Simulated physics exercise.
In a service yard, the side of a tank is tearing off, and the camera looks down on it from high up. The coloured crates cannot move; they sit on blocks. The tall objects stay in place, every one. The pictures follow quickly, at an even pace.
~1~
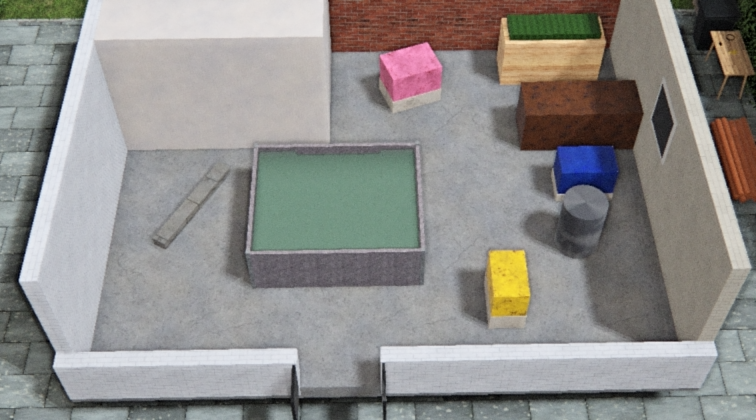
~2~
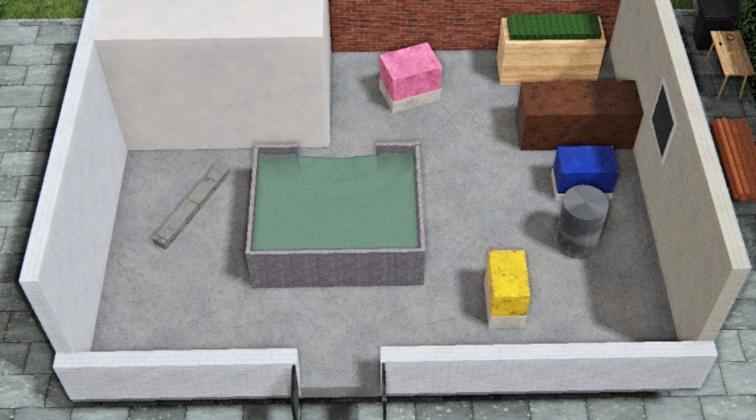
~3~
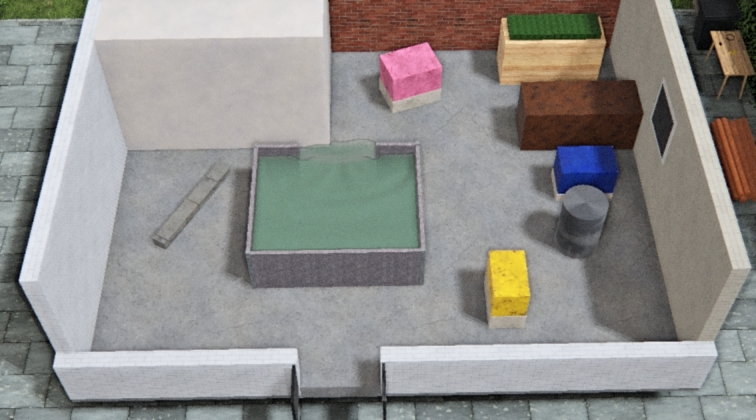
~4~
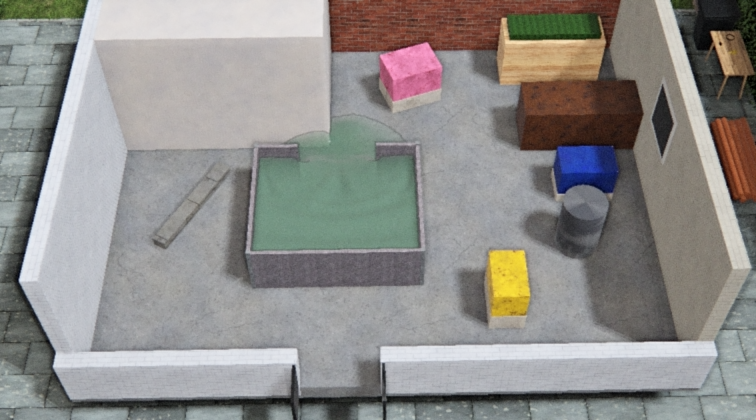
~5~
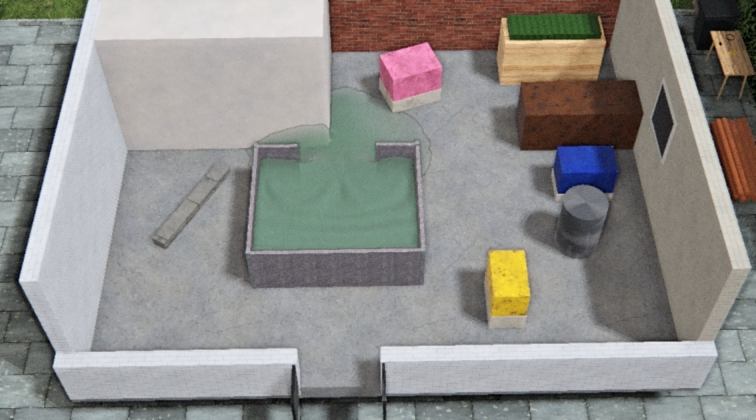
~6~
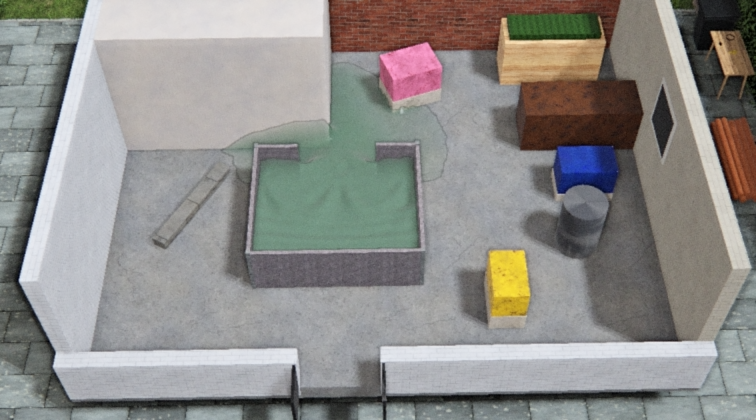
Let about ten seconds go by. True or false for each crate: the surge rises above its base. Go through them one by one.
Pink crate: True; blue crate: False; yellow crate: False.
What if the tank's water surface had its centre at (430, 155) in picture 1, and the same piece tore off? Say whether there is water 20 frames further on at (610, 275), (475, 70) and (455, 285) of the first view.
Results in order - left untouched, swamped, left untouched.
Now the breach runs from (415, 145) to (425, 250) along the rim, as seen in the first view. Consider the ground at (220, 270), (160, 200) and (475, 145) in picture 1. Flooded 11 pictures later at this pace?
Spot one spared, spot two spared, spot three inundated.
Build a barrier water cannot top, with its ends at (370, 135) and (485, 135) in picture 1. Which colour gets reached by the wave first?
First to be reached: The pink one.
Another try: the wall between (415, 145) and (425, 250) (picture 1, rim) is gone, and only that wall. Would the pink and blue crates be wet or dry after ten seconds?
Log: Pink crate stays clear; blue crate is doused.
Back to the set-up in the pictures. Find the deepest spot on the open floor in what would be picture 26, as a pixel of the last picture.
Near (604, 52).
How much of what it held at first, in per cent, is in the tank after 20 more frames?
It works out to roughly 40 percent.
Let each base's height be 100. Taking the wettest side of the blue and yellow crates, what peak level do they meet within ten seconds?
Peak levels: Approx. 80 % then 60 %.
A moment on, water covers 25 % of the floor; the pink crate water round its plinth, the blue crate not reached, the yellow crate not reached.
Next, water covers 40 % of the floor; the pink crate water round its plinth, the blue crate not reached, the yellow crate not reached.
Then, water covers 55 % of the floor; the pink crate water round its plinth, the blue crate water round its plinth, the yellow crate not reached.
Later, water covers 80 % of the floor; the pink crate water round its plinth, the blue crate water round its plinth, the yellow crate water round its plinth.
In the end, water covers 100 % of the floor; the pink crate was topped, the blue crate stayed above the water, the yellow crate stayed above the water.
